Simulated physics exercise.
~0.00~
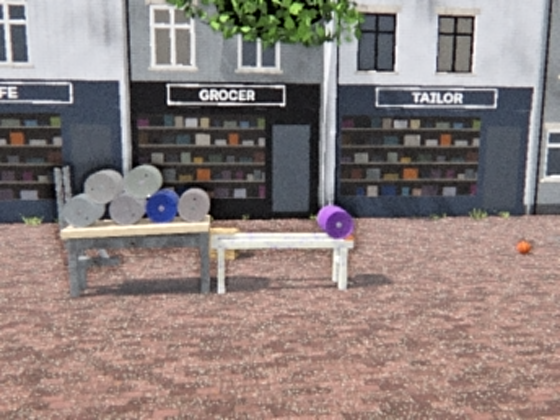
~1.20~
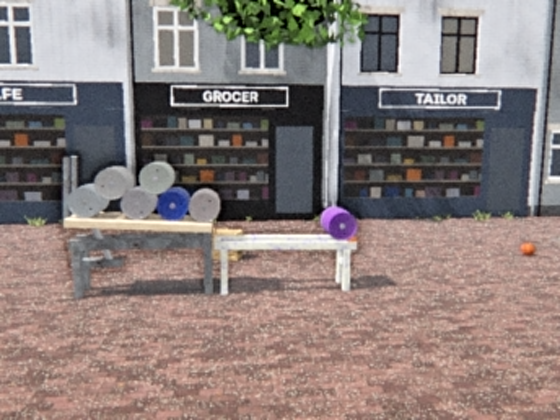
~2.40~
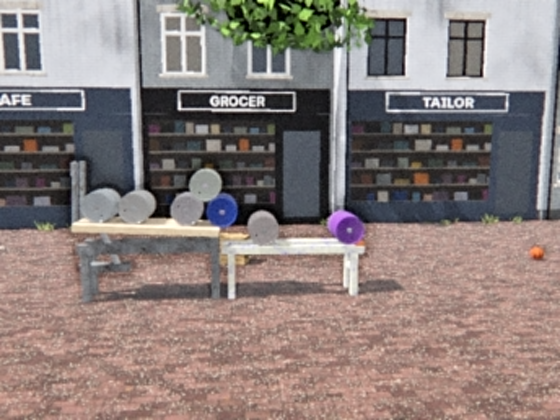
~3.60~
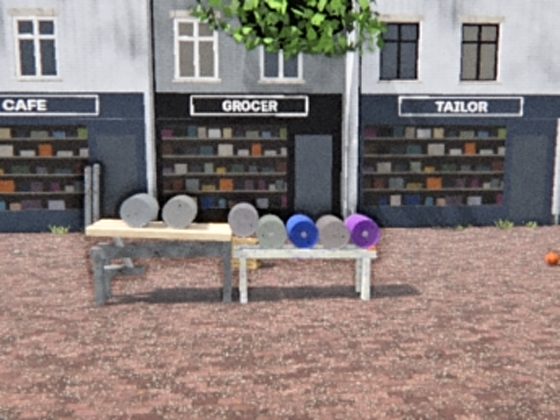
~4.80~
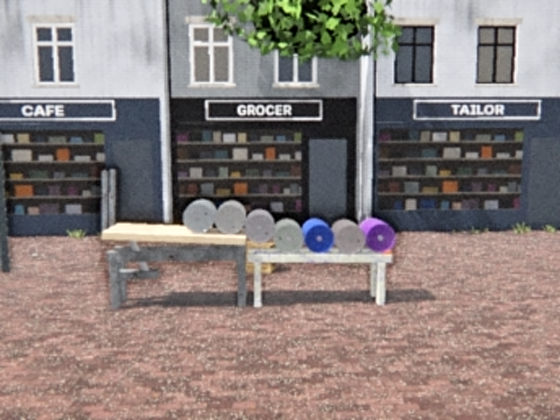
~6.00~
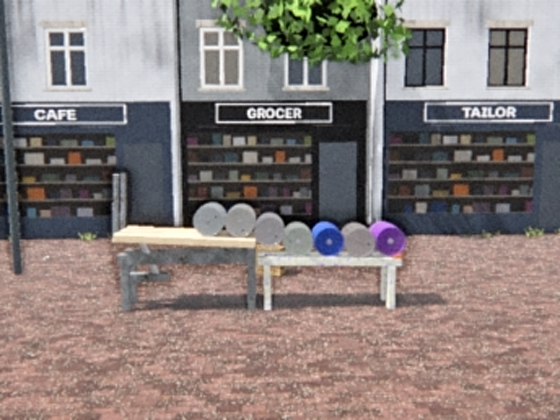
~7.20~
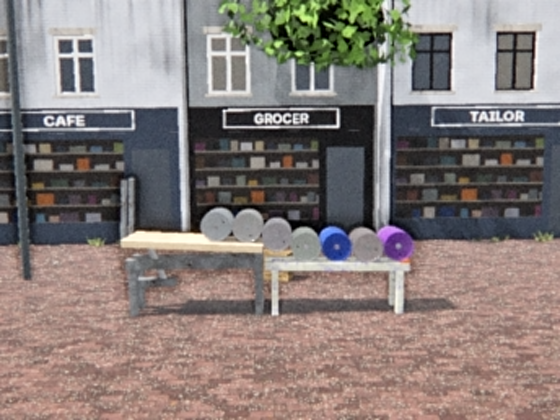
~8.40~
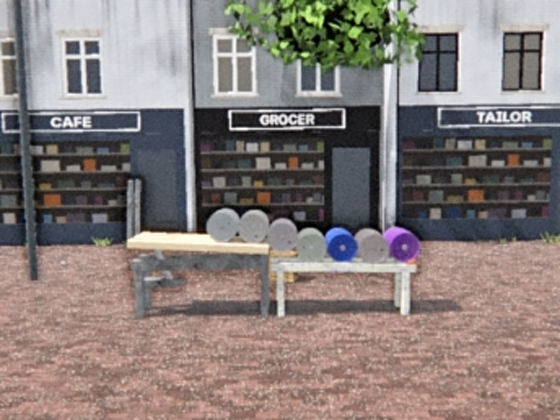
Several grey kegs and a blue one sit stacked on a wooden-topped table at left, seen end-on across a brick-paved square, with a purple keg alone near the right end of a lower white rack. Behind stand a cafe, a grocer and a tailor. The pile slumps and spreads, and a grey keg drops onto the rack ahead of the blue one. The blue keg rolls right onto the rack, with more grey ones following, as the view pans slightly left. The kegs close into a row against the purple one, which stays on the rack, as does the blue, with none fallen to the ground.
